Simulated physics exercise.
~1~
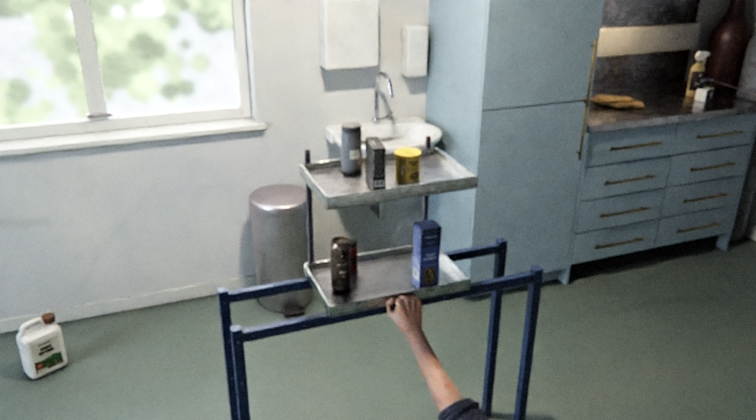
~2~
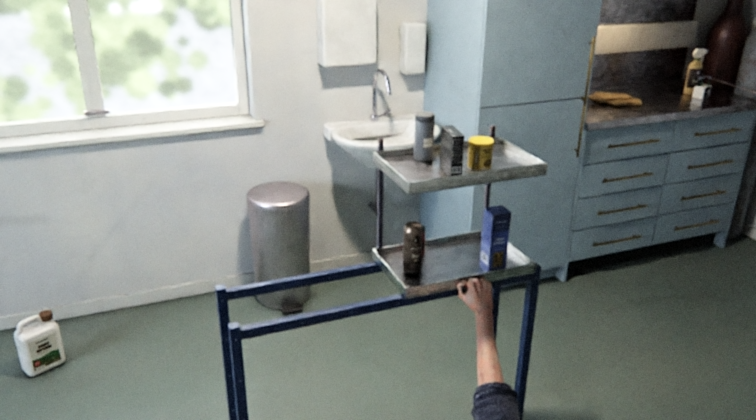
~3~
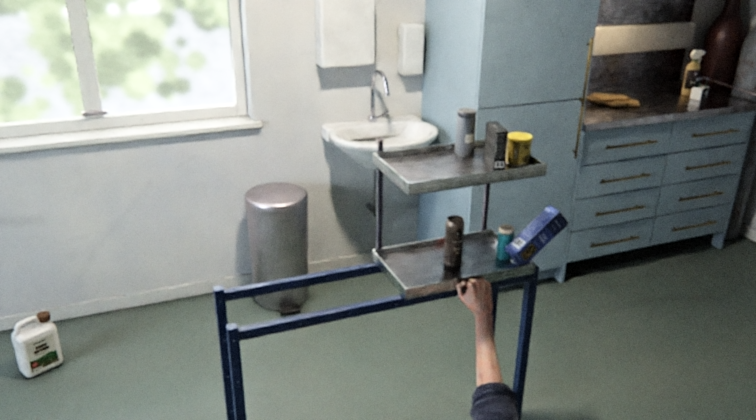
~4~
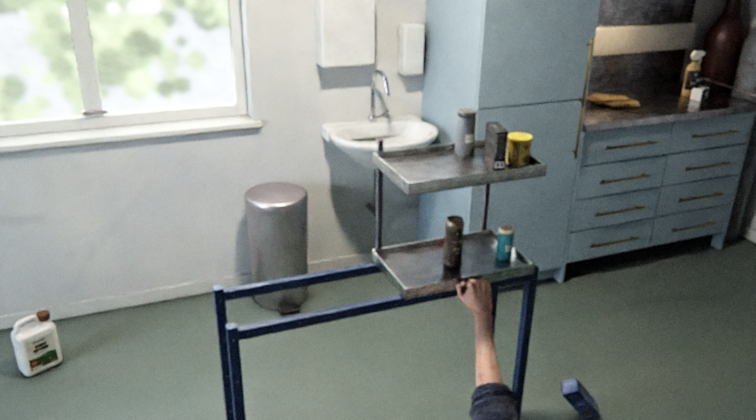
In a room with pale walls, a window, a sink and blue cabinets, a slightly swaying, raised view looks down on a two-level metal tray on a blue frame. The upper level holds a grey jar, a black packet and a yellow tin, while a brown can and a tall blue carton stand below. A hand at the front edge accompanies the tray as it slides right. The items shift right across it, and the carton tips over the right side, revealing a turquoise shaker. The carton drops towards the floor, while the other visible items remain standing on the stopped tray.
